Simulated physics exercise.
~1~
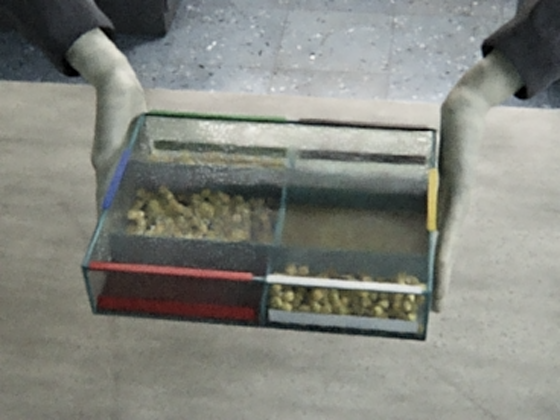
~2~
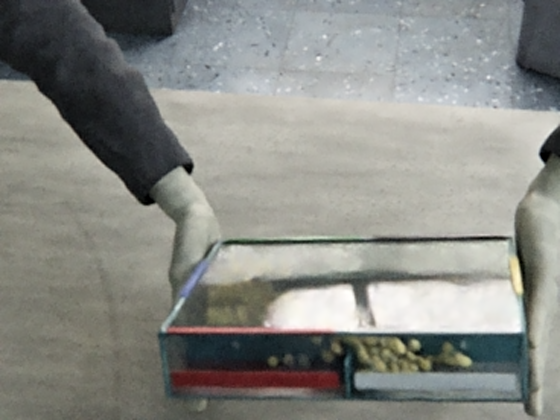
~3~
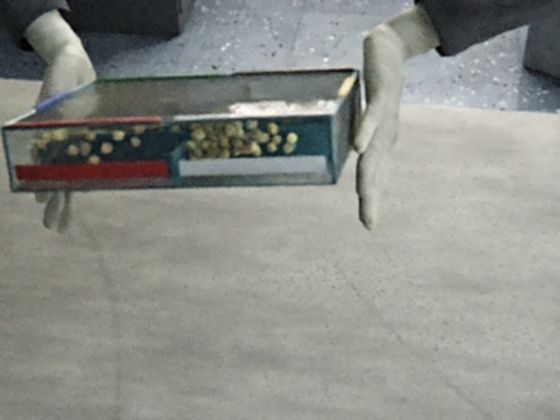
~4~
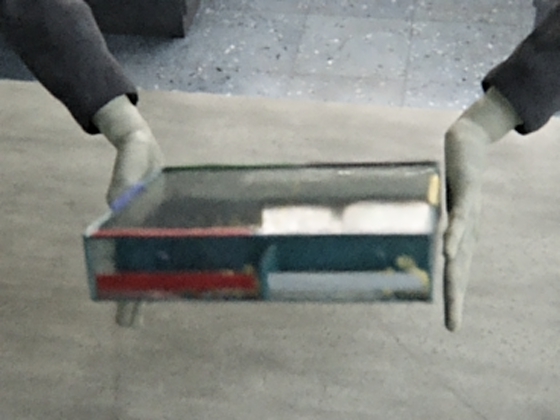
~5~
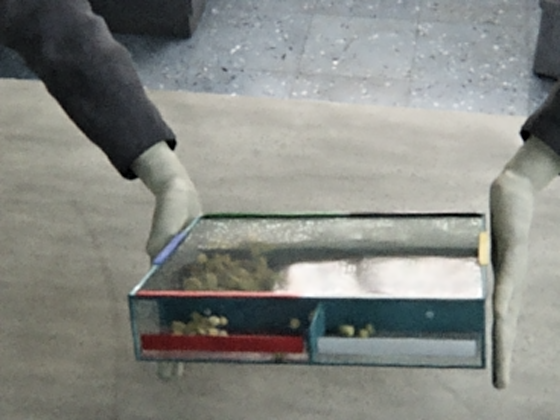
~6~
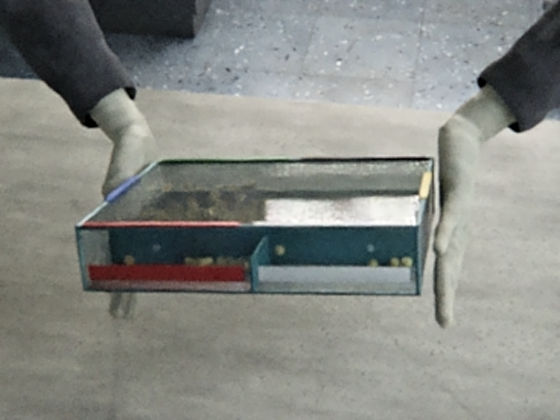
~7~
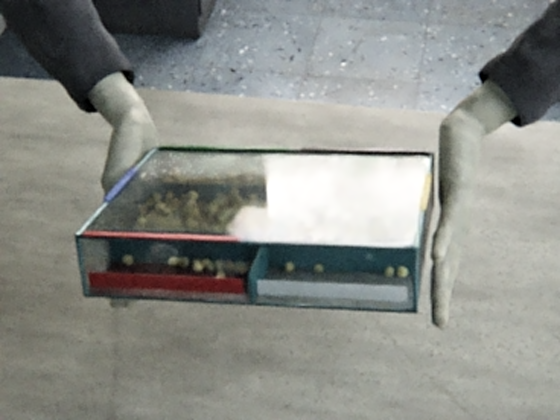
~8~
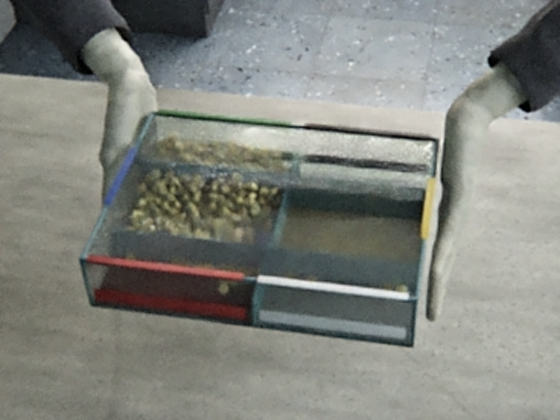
A clear-lidded box of soya beans was shaken to and fro by two hands while it tilted, then it was brought back level, with most of the beans ending up in the blue and green compartments and a few in the red.
